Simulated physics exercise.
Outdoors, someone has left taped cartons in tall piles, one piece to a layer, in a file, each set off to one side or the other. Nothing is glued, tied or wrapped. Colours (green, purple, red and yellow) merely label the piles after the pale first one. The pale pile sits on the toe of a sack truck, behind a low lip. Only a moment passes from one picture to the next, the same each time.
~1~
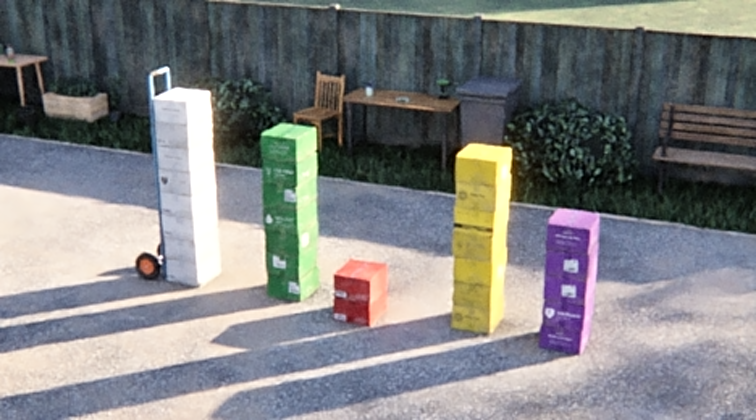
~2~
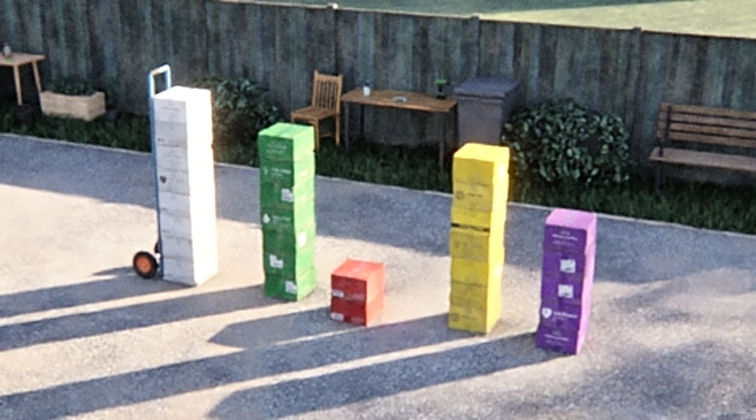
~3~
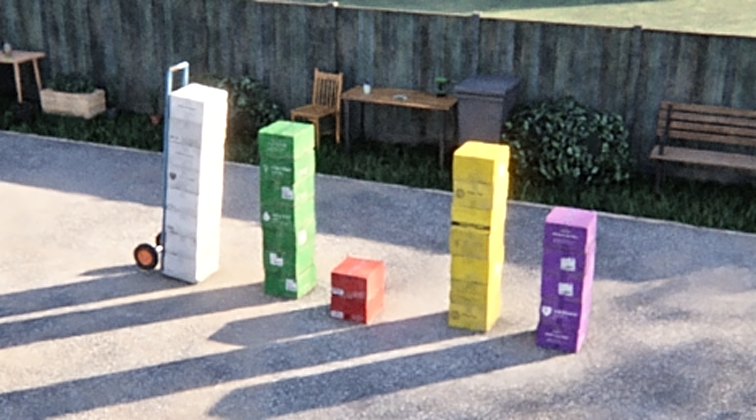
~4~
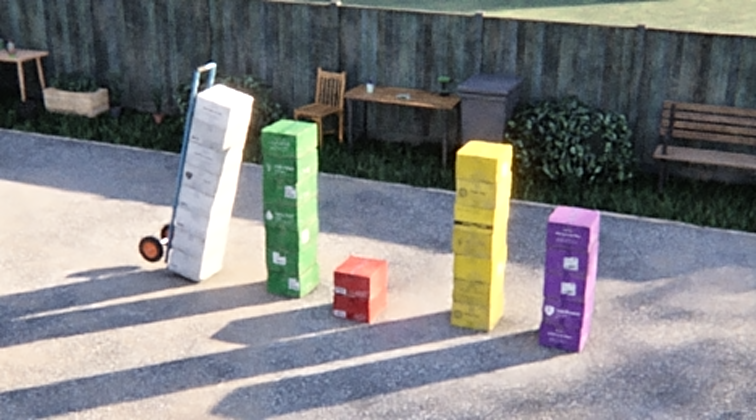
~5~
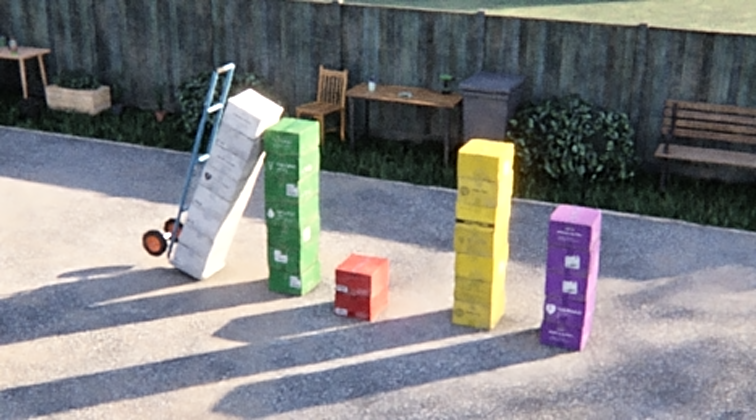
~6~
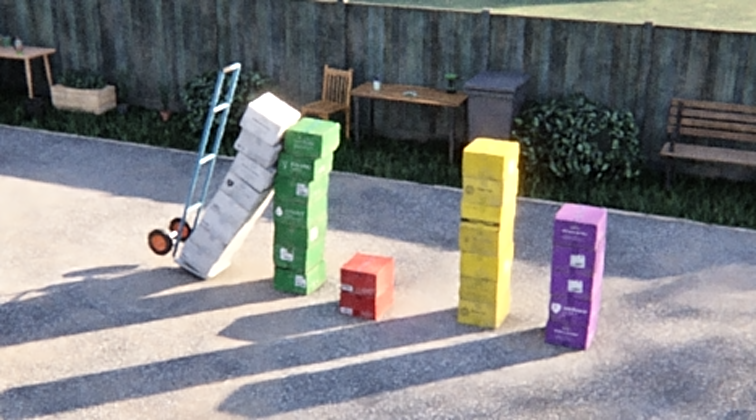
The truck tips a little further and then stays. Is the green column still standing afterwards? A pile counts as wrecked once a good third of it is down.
The green pile collapses.
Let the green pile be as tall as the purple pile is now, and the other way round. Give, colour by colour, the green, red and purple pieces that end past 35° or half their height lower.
Pile by pile, green 4, red 0, purple 0.
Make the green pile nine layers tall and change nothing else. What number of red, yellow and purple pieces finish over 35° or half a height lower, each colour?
Red 0, yellow 6, purple 4.
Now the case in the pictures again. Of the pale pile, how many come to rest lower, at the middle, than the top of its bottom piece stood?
It comes to 3.
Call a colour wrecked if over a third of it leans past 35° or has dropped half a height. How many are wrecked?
It comes to 1.
Shortly afterwards, 8 of the pale pile down; none of the 7 green cartons down (0 of 21 in all colours); top green carton tilted clearly.
Next, 8 of the pale pile down; 6 of the 7 green cartons down (6 of 21 in all colours); top green carton tilted steeply, some three heights lower; top red carton a little from its place.
In the end, 8 of the pale pile down; 6 of the 7 green cartons down (6 of 21 in all colours); top green carton tilted a little, some four heights lower; top red carton half its height from its place. From the last view, middles, top green carton near (446, 253), top red carton near (378, 277).
